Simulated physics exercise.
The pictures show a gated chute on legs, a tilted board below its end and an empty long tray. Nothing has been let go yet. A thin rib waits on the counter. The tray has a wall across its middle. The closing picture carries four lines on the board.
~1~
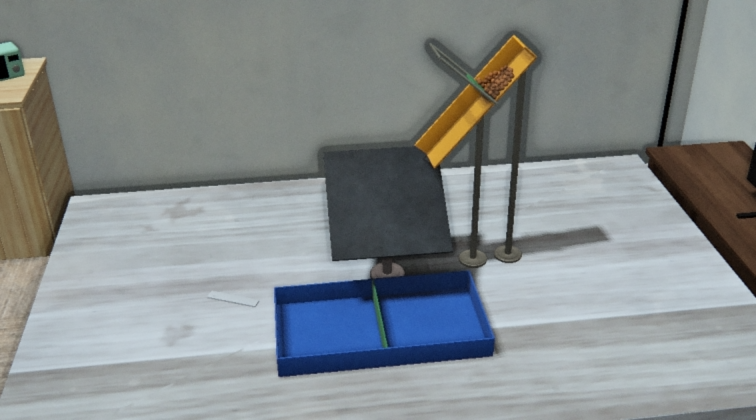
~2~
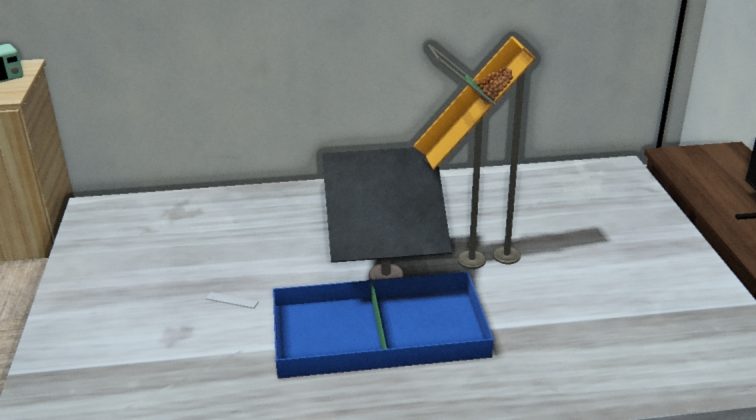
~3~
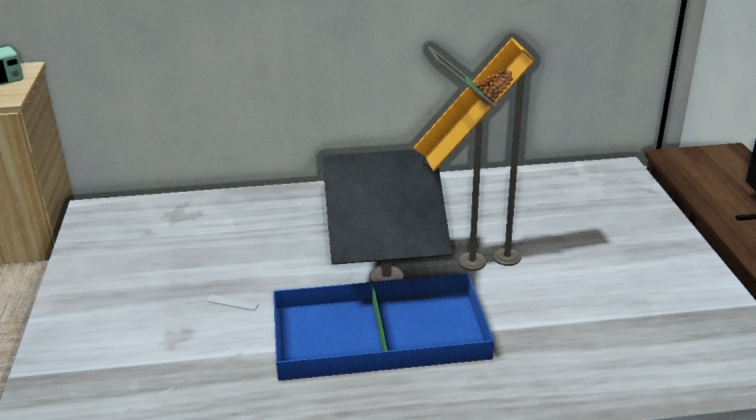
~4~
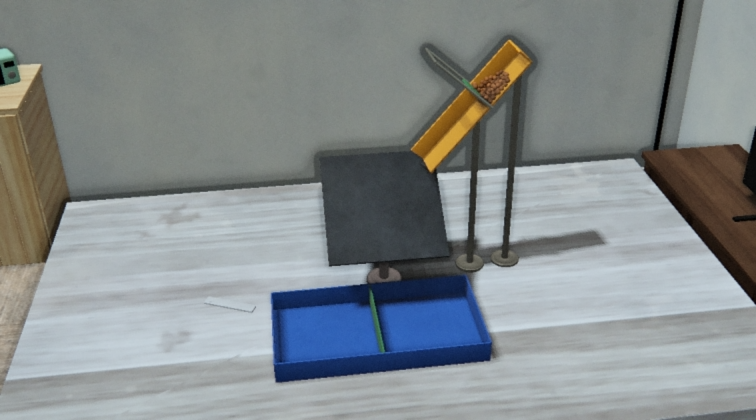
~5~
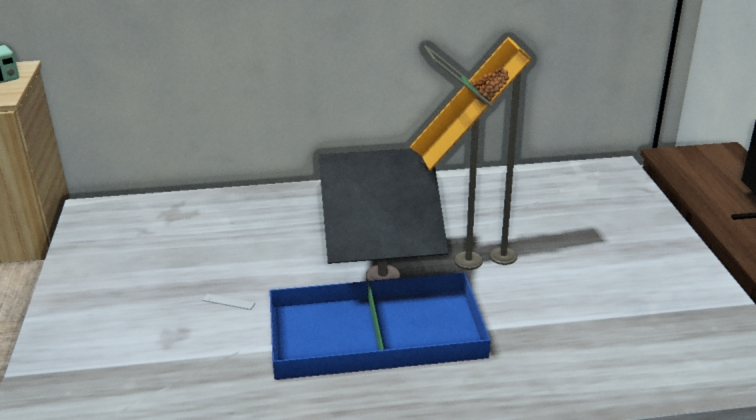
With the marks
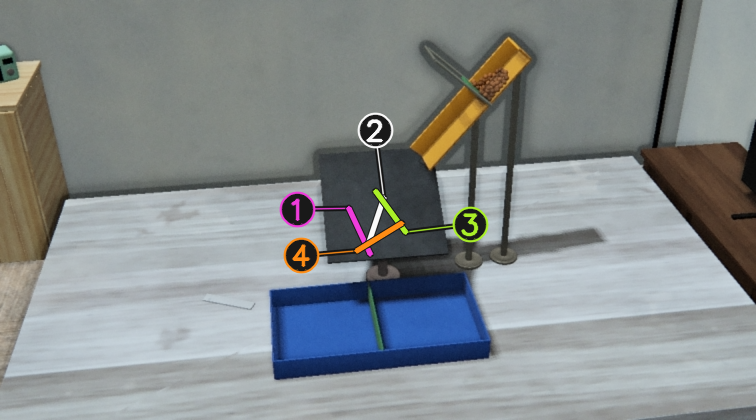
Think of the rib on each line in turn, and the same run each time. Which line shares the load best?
Line 2.
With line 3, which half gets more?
More lands on the right.
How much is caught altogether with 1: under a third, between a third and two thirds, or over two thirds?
Line 1 gives over two thirds.
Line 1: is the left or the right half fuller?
Right.
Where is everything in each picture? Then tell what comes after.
In the first frame, load behind the gate at (493, 81), cereal balls; lip of the chute at (431, 161), sloping steeply.
In the second frame, middle of the board at (385, 202), tilted fairly steeply; middle of its low edge at (392, 257); of its high edge at (379, 149).
In the third frame, front corners of the tray at (277, 362) and (493, 341); front end of its middle wall at (387, 351); gate still shut at (473, 86).
In the fourth frame, middle of the load at (489, 86); lip at (427, 166).
In the fifth frame, middle of the load at (488, 83); lip at (426, 163).
On the marked copy, line 1 from (348, 208) to (370, 253); line 2 from (383, 198) to (368, 244); line 3 from (375, 191) to (405, 232); line 4 from (401, 223) to (356, 250).
For line 1, of what is caught, about a quarter in the left half, most in the right.
For line 2, of what is caught, about two thirds in the left half, about a third in the right.
For line 3, of what is caught, a small part in the left half, nearly all in the right.
For line 4, of what is caught, nearly all in the left half, a small part in the right.
